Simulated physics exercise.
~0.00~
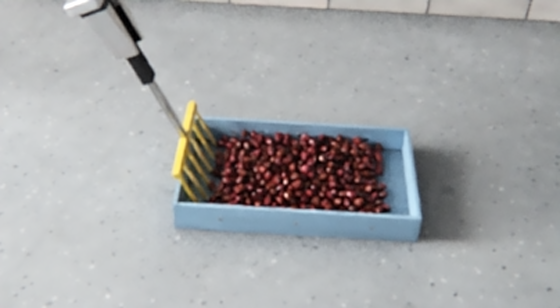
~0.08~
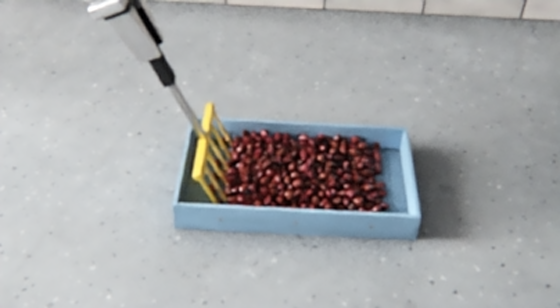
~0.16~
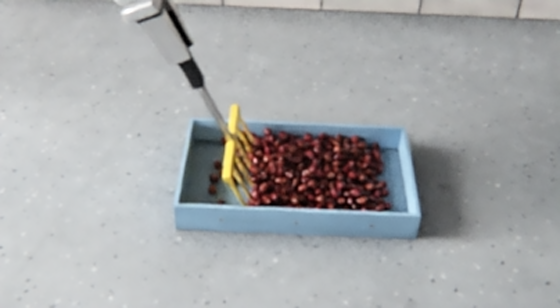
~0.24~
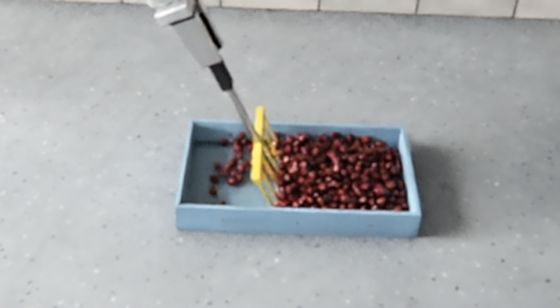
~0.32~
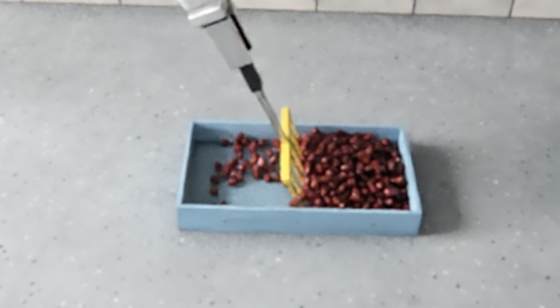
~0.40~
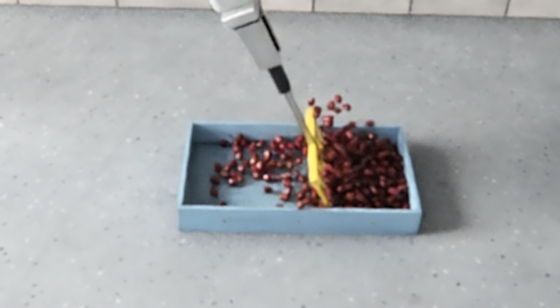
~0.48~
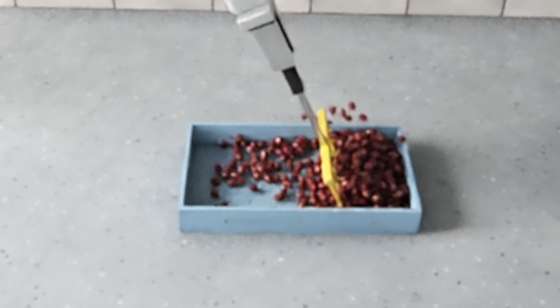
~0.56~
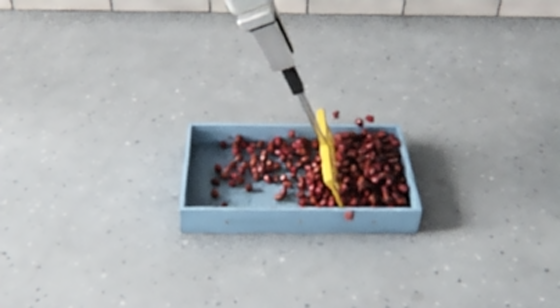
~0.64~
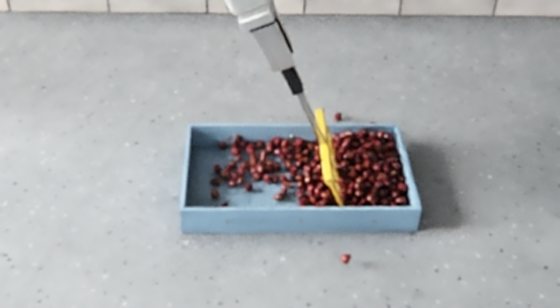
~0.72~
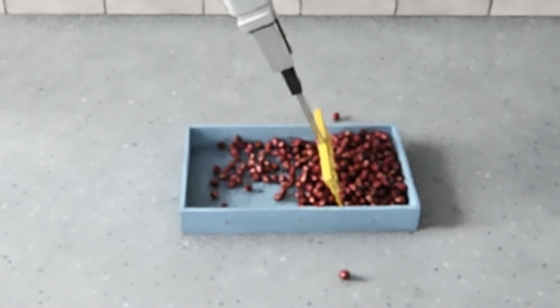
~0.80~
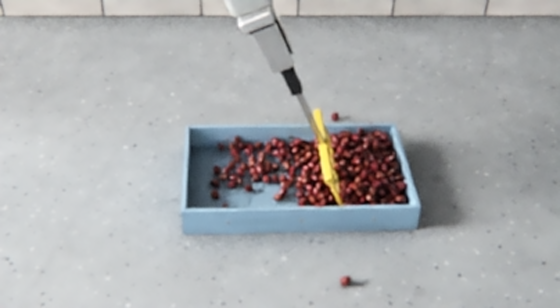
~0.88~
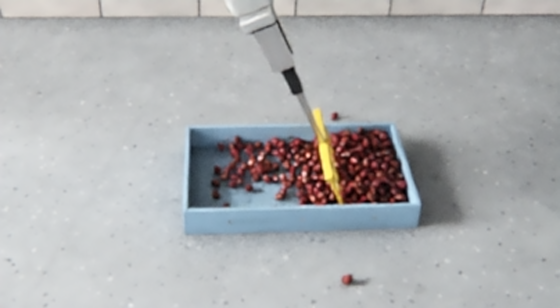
On a speckled grey surface, a robot arm pushes a yellow fork rightward through dark red beans in a shallow blue tray, heaping them towards the right as some slip behind it. A few hop up, and the fork stops, with most still inside and a couple lying outside.
